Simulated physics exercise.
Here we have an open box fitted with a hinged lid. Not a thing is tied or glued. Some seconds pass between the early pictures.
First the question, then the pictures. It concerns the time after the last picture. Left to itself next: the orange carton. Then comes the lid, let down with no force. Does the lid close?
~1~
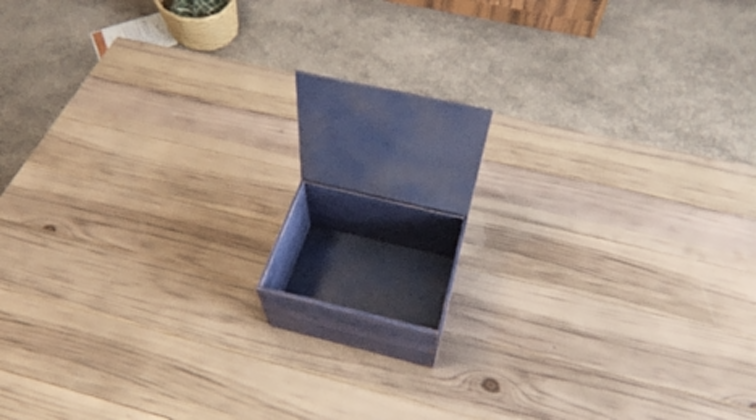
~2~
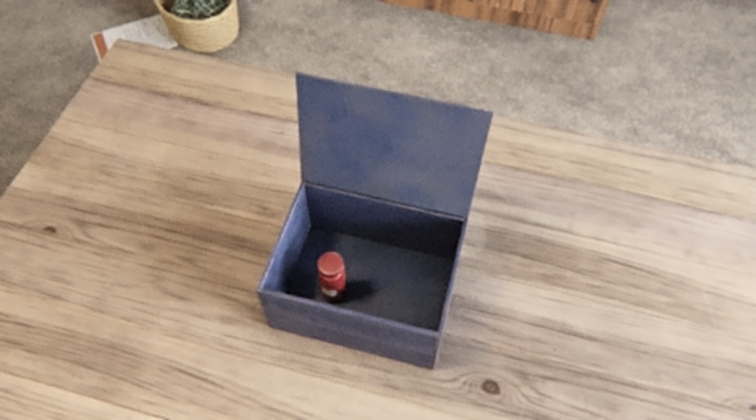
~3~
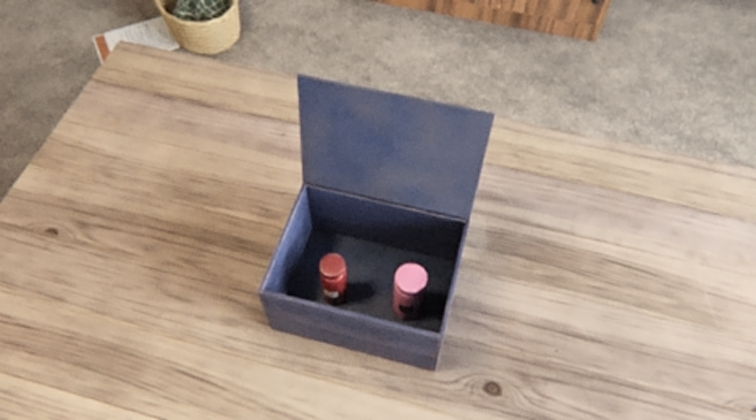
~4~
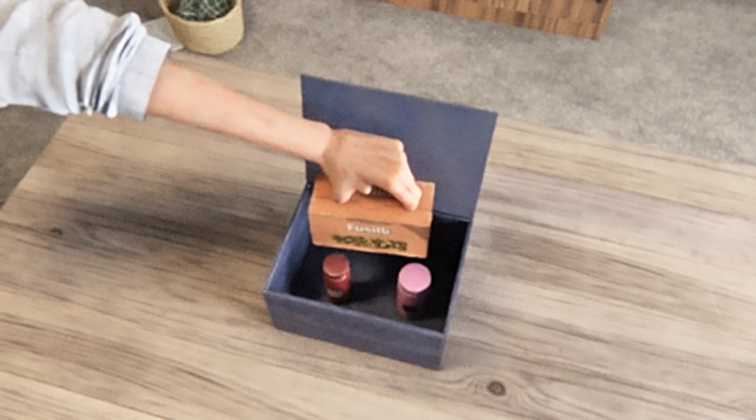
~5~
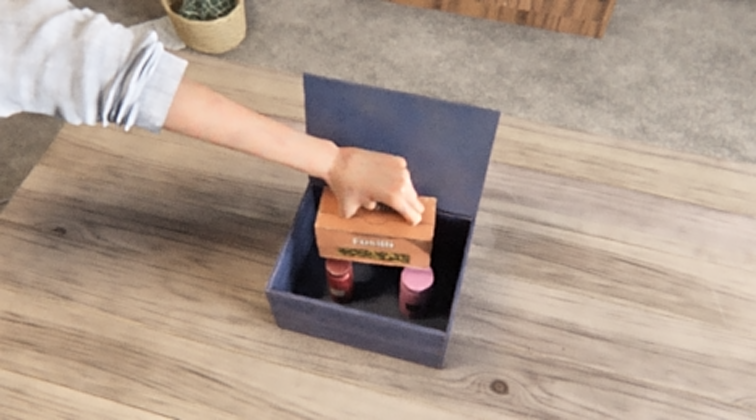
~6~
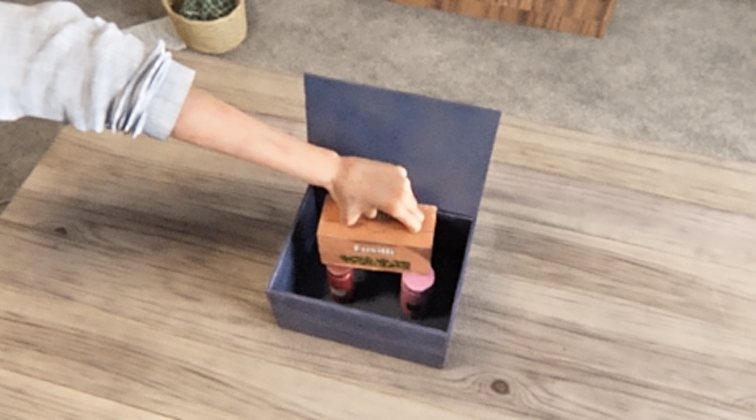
The lid meets the edge.
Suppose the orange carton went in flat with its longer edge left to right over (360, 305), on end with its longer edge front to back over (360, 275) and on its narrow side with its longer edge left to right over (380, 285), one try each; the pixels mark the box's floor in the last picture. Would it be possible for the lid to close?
Going through the three tries, the lid hangs open, then settles all the way, then settles all the way.
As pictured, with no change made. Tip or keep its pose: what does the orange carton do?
By the end the orange carton has leaned over.
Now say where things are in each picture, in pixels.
The last thing is not in view yet, in the first picture.
The last thing is not in view yet, in the second picture.
The last thing is not in view yet; pink shaker (409, 293), in the third picture.
On its way; orange carton (373, 214); pink shaker (413, 293), in the fourth picture.
On its way; orange carton (377, 228); pink shaker (416, 291), in the fifth picture.
In place under the hand; orange carton (378, 235); pink shaker (417, 291), in the sixth picture.
Then, 0.60 s past the last view, orange carton on its side near (386, 258); red shaker rocked 22° from its first pose; pink shaker displaced a little.
Then, 1.60 s past the last view, lid 58° above the rim; orange carton on its side near (386, 257); red shaker rocked 22° from its first pose; pink shaker displaced a little.
Then, 2.00 s past the last view, lid shut; orange carton on its side near (386, 257); red shaker rocked 22° from its first pose; pink shaker displaced a little.
Finally, lid shut; down or leaning hard in the box, orange carton; moved from the start, red shaker; pink shaker still in place. Final places as the last picture's camera would see them, orange carton near (386, 257).
